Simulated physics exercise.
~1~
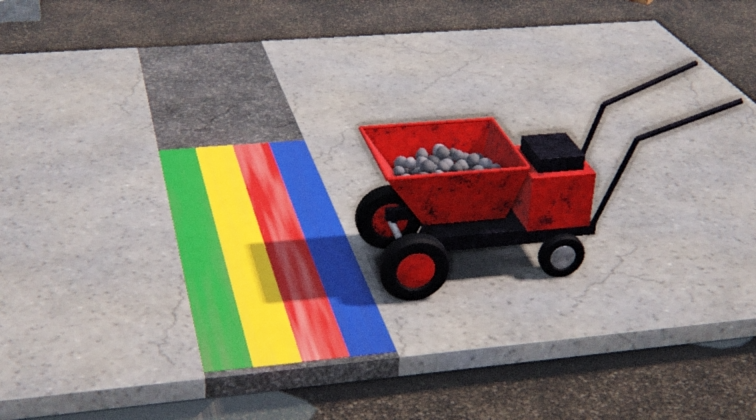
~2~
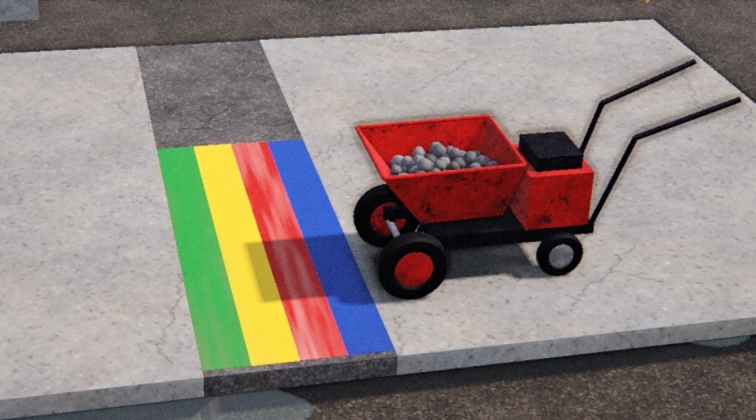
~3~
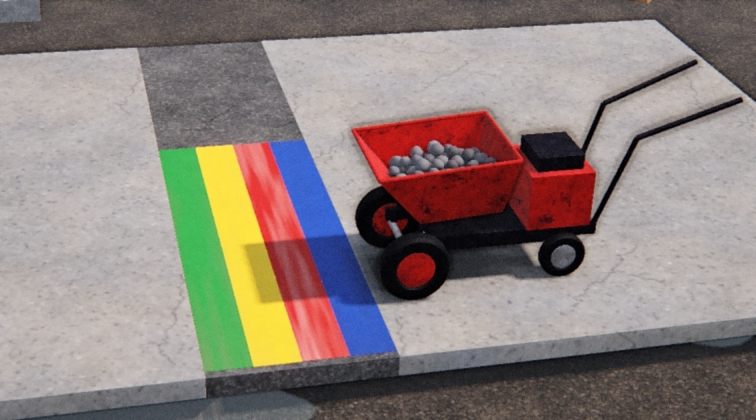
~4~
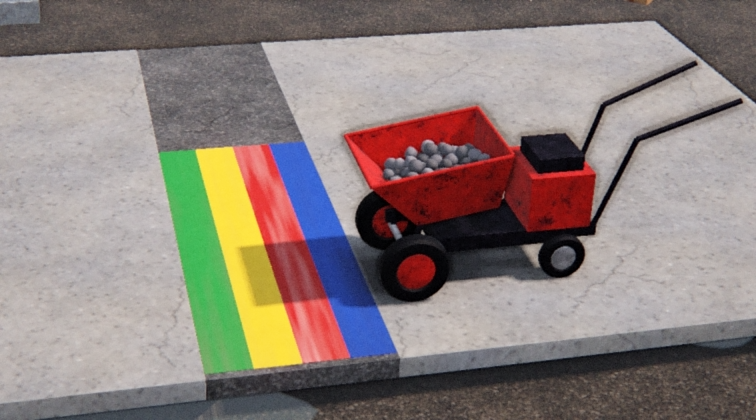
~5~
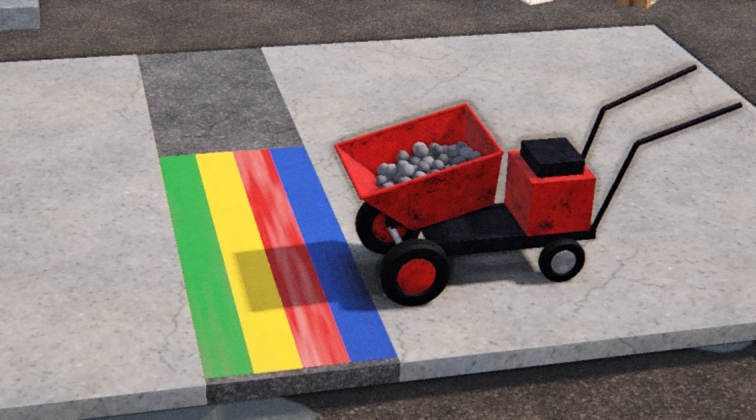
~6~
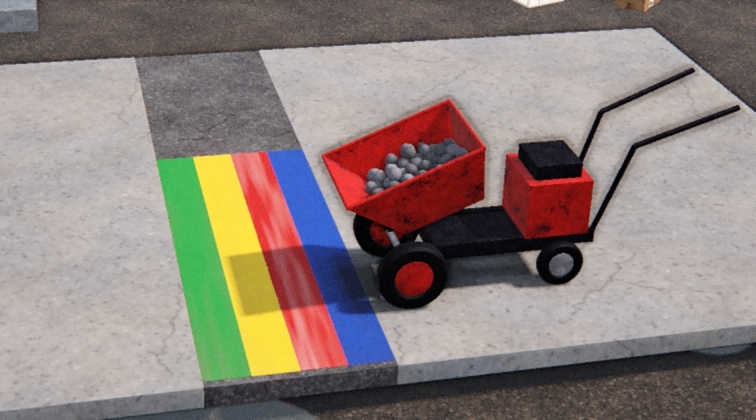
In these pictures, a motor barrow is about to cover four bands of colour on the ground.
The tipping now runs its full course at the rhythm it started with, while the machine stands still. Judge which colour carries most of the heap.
The colour carrying most is yellow.
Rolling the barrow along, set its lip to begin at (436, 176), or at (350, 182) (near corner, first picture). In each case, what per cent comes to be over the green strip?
You'd get around 0 in a hundred, then 40 in a hundred.
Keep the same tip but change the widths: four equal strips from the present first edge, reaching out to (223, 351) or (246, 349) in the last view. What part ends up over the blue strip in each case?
I get 0 % for the first one and 0 % for the second.
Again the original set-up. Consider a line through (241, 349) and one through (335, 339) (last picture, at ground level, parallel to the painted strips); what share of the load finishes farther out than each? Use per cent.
Result, first then second: 10 %, 80 %.
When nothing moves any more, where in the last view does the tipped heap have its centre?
(257, 285).
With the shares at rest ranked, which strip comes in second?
In second place: That red strip.
Shortly afterwards, skip tipped steeply; the whole lot in the skip.
Next, skip tipped right over; all but a few in the skip; only a few over the red strip; a little over the yellow strip.
Some moments later, skip tipped right over; near a quarter in the skip; near a quarter over the red strip; near half over the yellow strip; a little over the green strip; only a few off the paint.
In the end, skip tipped right over; near a quarter in the skip; none at all over the blue strip; near a quarter over the red strip; near half over the yellow strip; a little over the green strip; only a few off the paint.
